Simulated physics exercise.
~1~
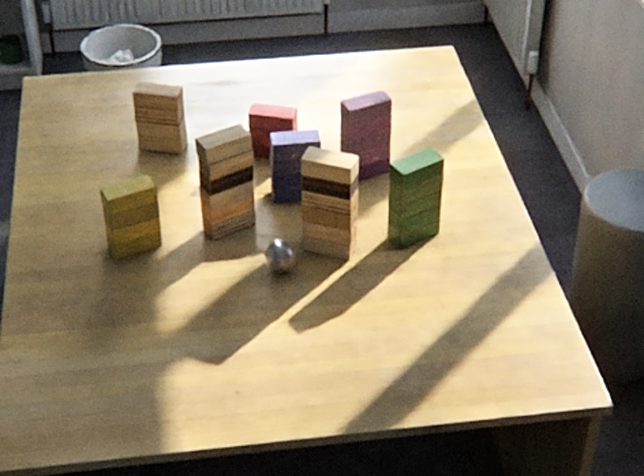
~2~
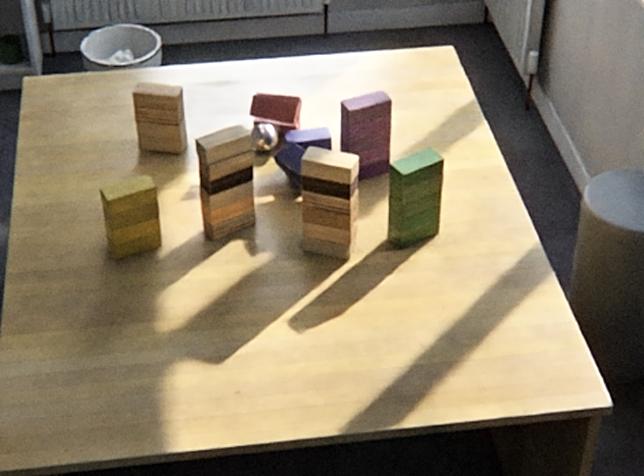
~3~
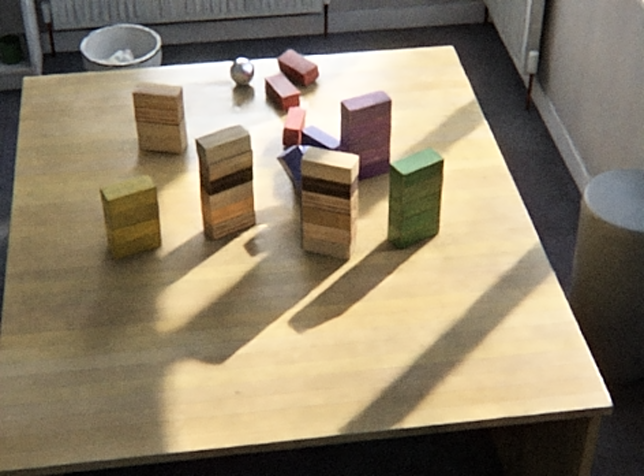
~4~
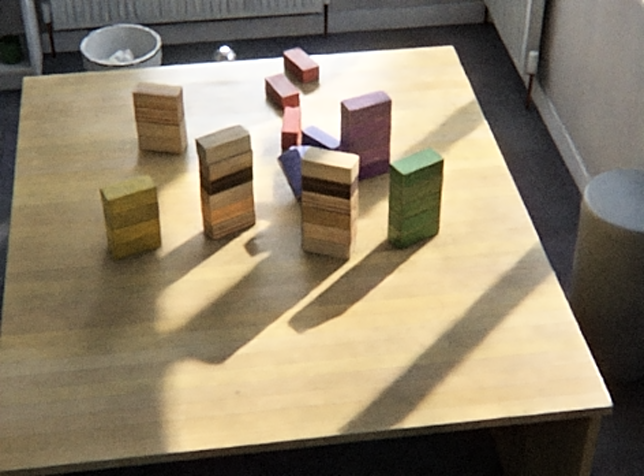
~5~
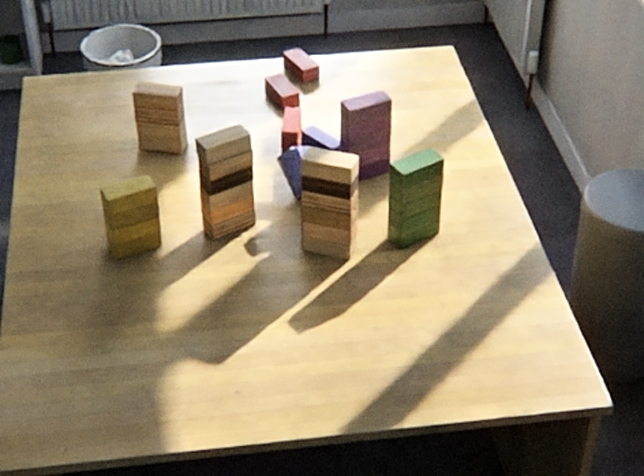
On a wooden table, a steel ball knocks down blue and red blocks, then disappears.
